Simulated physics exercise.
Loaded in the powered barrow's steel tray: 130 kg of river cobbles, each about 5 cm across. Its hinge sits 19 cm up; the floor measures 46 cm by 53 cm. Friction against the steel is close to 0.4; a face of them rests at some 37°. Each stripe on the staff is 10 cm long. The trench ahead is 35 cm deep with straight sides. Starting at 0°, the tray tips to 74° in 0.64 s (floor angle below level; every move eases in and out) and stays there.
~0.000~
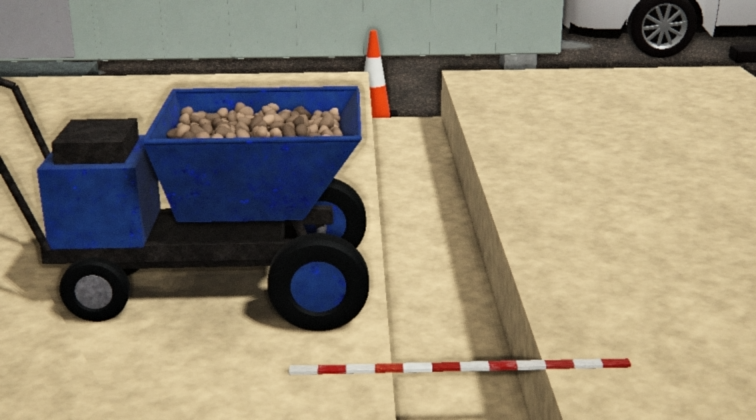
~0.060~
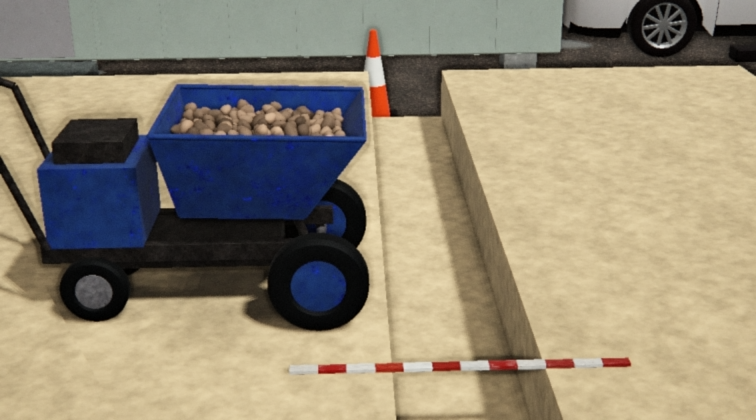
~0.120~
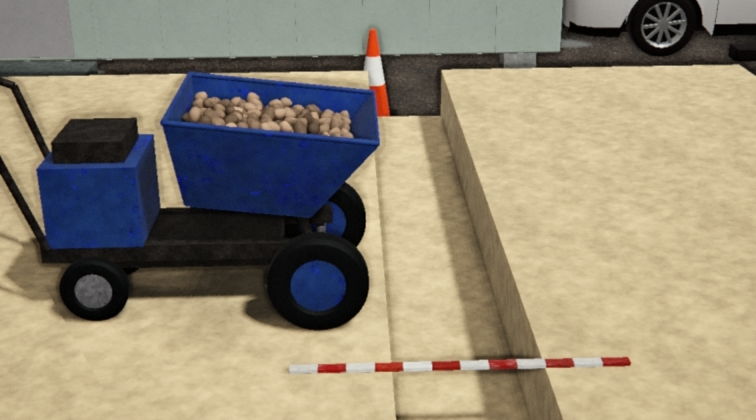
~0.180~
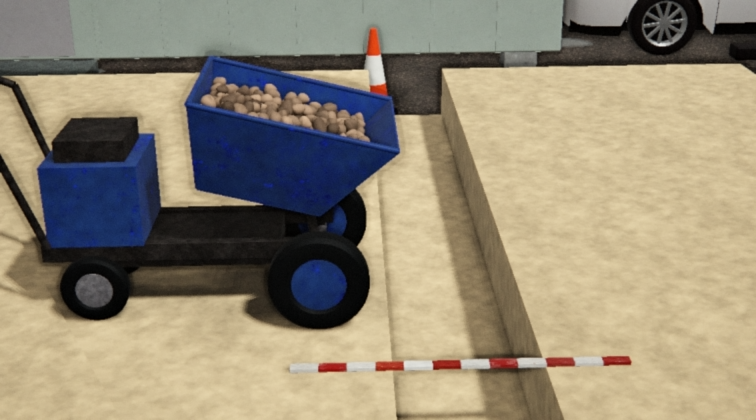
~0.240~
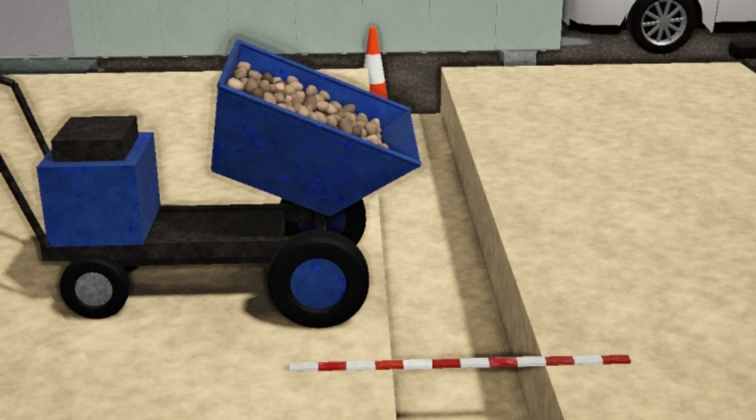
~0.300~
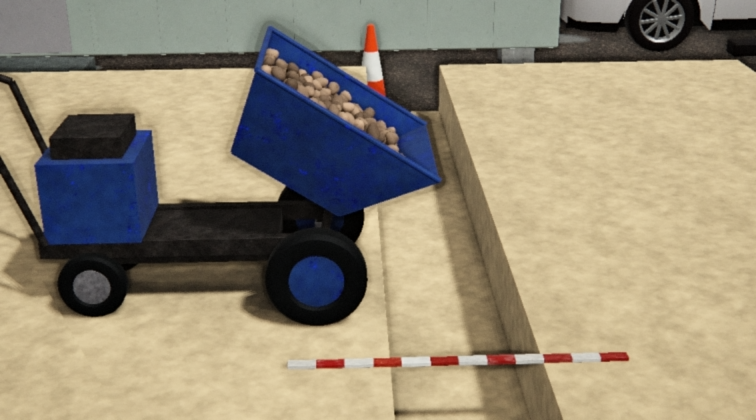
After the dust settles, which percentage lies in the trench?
Roughly 47 per cent ends in the trench.
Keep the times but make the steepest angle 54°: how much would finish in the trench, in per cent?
In that case some 20 per cent.
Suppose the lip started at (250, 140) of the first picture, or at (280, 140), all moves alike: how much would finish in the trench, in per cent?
Near 100 per cent from the first place, 100 from the second.
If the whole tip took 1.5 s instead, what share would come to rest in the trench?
Then about 70 per cent.
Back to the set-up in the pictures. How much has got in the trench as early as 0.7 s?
Some 15 per cent.
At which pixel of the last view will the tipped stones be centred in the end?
Near (531, 279).
After 0.5 s the floor is at 62°; 100 % in the tray; the foremost stones are at (456, 209).
After 0.7 s the floor is at 74°; 64 % in the tray, 13 % in the trench, 23 % past the trench; the foremost stones are at (575, 286).
After 1.1 s the floor is at 74°; 19 % in the tray, 27 % in the trench, 54 % past the trench; the foremost stones are past the picture's edge.
After 3.0 s the floor is at 74°; 0 % in the tray, 47 % in the trench, 53 % past the trench; the foremost stones are past the picture's edge.
